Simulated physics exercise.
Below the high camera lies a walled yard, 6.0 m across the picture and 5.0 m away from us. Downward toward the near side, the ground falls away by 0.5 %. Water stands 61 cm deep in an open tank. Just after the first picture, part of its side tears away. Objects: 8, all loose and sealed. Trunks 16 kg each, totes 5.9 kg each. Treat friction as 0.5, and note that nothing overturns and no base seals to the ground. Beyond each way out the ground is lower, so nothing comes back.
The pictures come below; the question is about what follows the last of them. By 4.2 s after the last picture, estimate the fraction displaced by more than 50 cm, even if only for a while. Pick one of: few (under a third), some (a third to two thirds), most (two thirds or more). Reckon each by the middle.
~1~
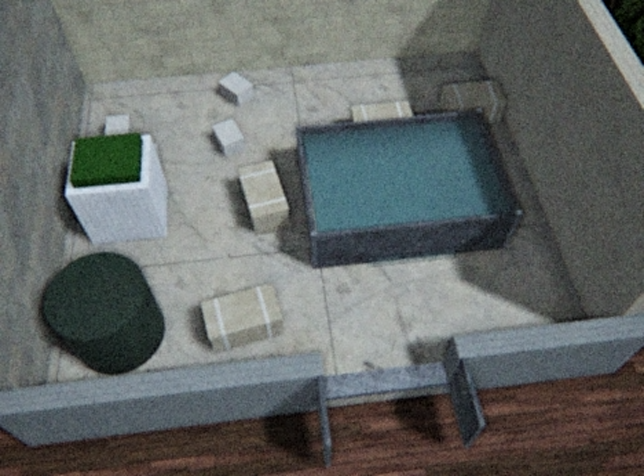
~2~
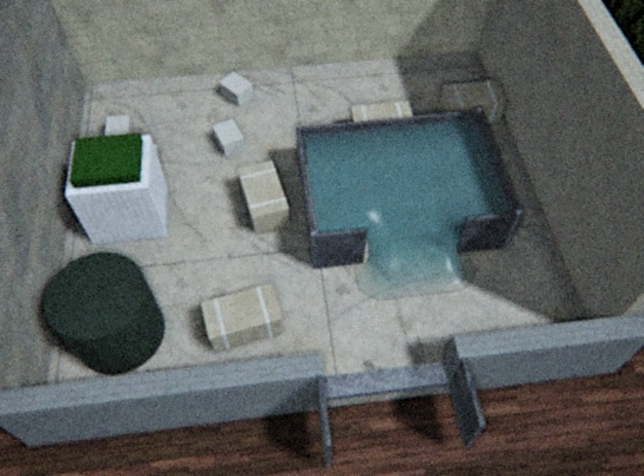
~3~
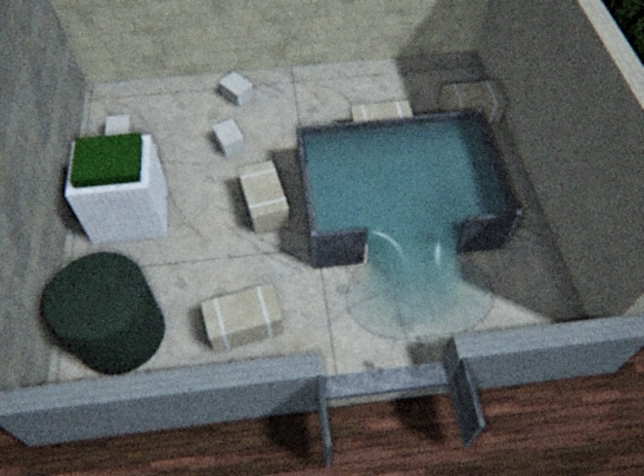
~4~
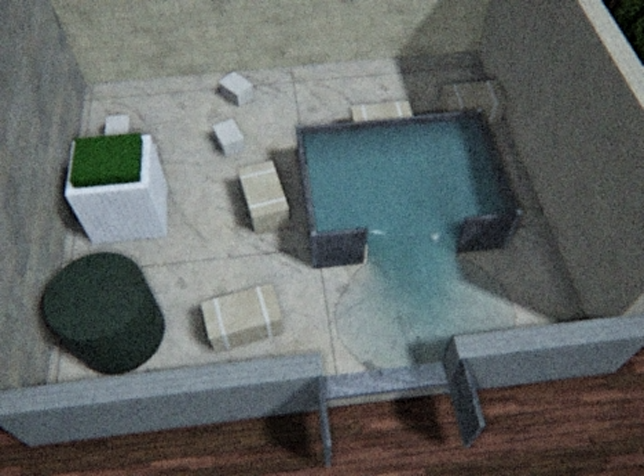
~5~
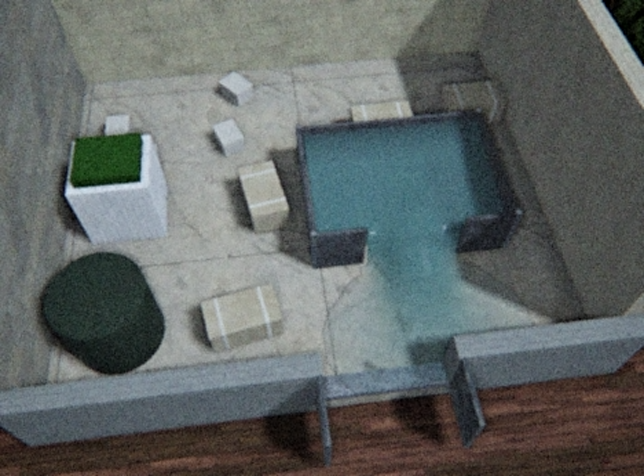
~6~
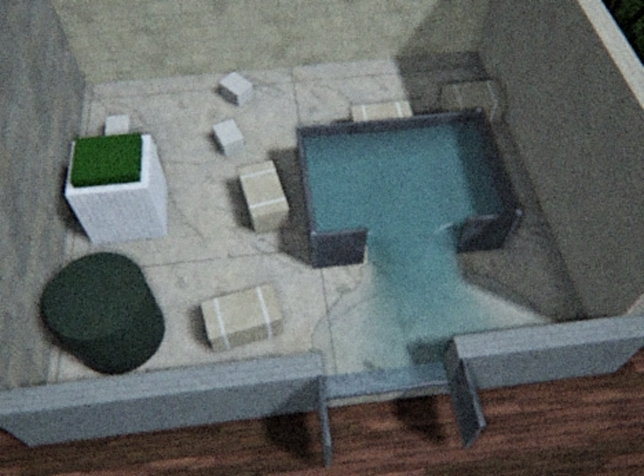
Few.
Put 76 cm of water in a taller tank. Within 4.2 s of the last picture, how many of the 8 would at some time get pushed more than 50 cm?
1.
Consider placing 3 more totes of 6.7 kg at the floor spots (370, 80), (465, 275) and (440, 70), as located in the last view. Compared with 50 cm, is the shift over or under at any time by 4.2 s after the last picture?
First falls shy, second exceeds it, third exceeds it.
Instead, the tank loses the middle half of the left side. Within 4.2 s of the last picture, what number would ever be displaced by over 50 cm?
That gives 5 of them.
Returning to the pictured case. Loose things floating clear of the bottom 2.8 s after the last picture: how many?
Total: 0.
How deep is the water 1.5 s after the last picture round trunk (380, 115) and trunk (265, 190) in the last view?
Some 0 cm at the first, some 0 cm at the second.
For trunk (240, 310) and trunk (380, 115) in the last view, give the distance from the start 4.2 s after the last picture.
Respectively, 0 centimetres and 0 centimetres.
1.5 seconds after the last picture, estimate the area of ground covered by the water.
About 10.0 m2 is covered.
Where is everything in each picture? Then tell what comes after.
A trunk at (475, 93), on the bottom; a tote at (228, 132), on the bottom; 3.7 m2 under water; 0 of 8 have shifted, in the first frame.
A trunk at (475, 93) rests on the ground; a tote at (228, 132) rests on the ground; water covers 4.3 m2; 0 of 8 have shifted, in the second frame.
A trunk at (475, 93) rests on the ground; a tote at (228, 132), on the bottom; water covers 5.1 m2; 0 of 8 have shifted, in the third frame.
A trunk at (475, 93) rests on the ground; a tote at (228, 132) rests on the ground; water covers 6.1 m2; 0 of 8 have shifted, in the fourth frame.
A trunk at (475, 93), on the bottom; a tote at (228, 132) rests on the ground; 6.5 m2 under water; 0 of 8 have shifted, in the fifth frame.
A trunk at (475, 93), on the bottom; a tote at (228, 132), on the bottom; 6.7 m2 under water; 0 of 8 have shifted, in the sixth frame.
Then, 0.4 s after the last picture 0 of 8 are over 50 cm from their spots; 0 afloat.
Then, 1.5 s after the last picture 0 of 8 are over 50 cm from their spots; 0 afloat.
Then, 2.8 s after the last picture 1 of 8 are over 50 cm from their spots; 0 afloat.
Then, 4.2 s after the last picture 1 of 8 are over 50 cm from their spots, and 1 have been at some point; 0 afloat.
